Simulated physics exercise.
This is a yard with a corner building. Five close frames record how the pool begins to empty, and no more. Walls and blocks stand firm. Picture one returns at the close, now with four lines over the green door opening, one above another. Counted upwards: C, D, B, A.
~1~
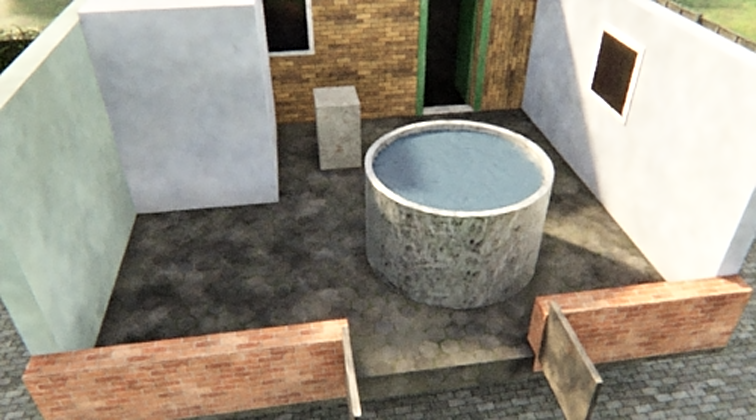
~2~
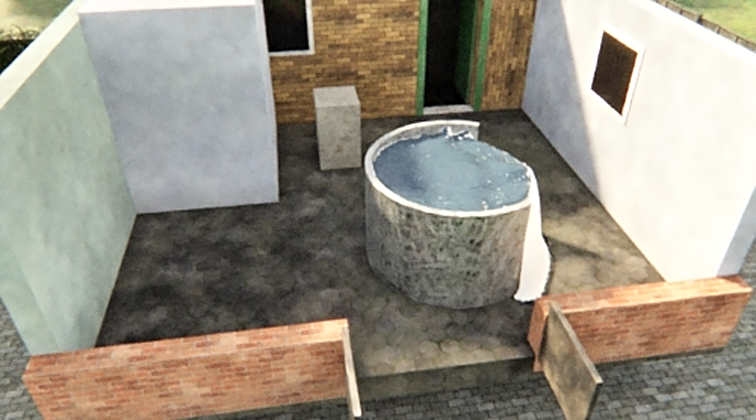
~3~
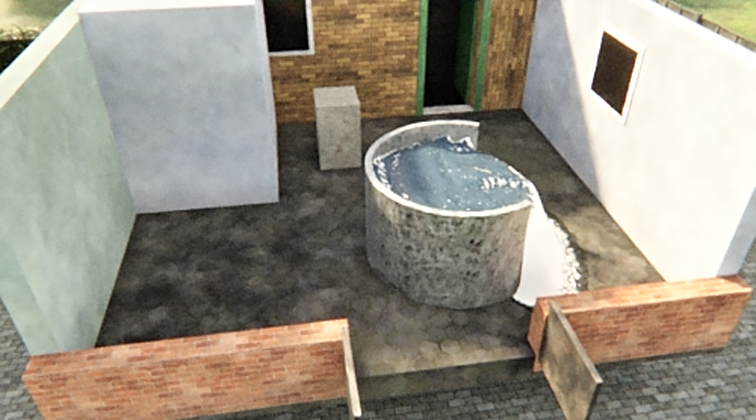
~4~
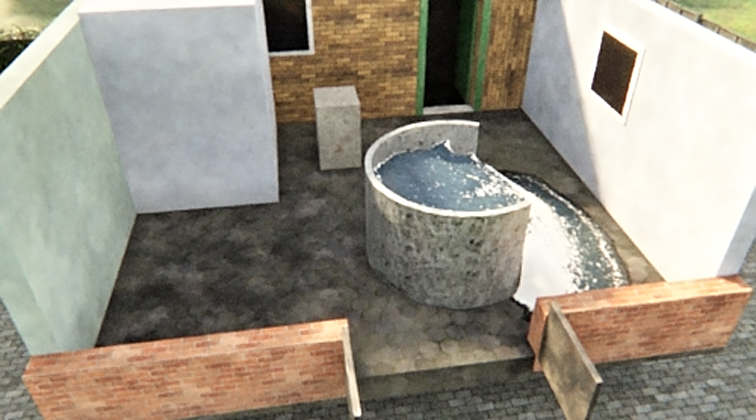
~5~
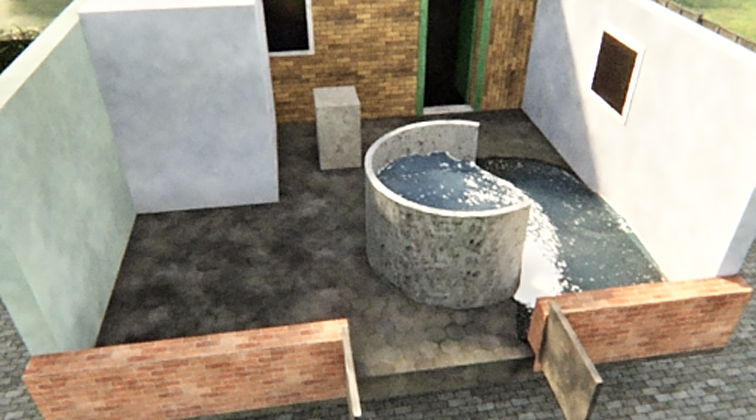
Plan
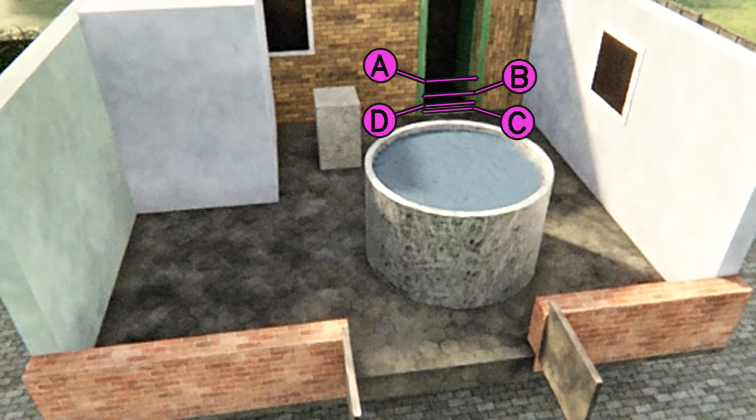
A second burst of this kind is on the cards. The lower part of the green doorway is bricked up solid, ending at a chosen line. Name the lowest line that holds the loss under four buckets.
The limit is B.
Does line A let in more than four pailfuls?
No, that is safe.
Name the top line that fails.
Line D.
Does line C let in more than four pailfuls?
Yes.
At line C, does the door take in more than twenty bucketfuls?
Yes.
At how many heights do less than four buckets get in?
Two of the four.
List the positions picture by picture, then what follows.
The first picture shows water in the pool at rest, its middle at (457, 169); foot of the green doorway at (448, 113); open gate at (444, 304).
In the second picture, 2 % of the ground under water, visible out to (543, 273).
In the third picture, 7 % of the ground under water, visible out to (543, 211).
In the fourth picture, 14 % of the ground under water, visible out to (541, 183).
In the fifth picture, 22 % of the ground under water, visible out to (553, 166).
In magenta, A at (450, 79); B at (449, 94); C at (448, 110); D at (449, 104); from the bottom up C, D, B, A.
With A, nothing gets over.
With B, a splash gets over, under a bucket.
With C, dozens of bucketfuls pour in.
With D, about 11 bucketfuls get in.
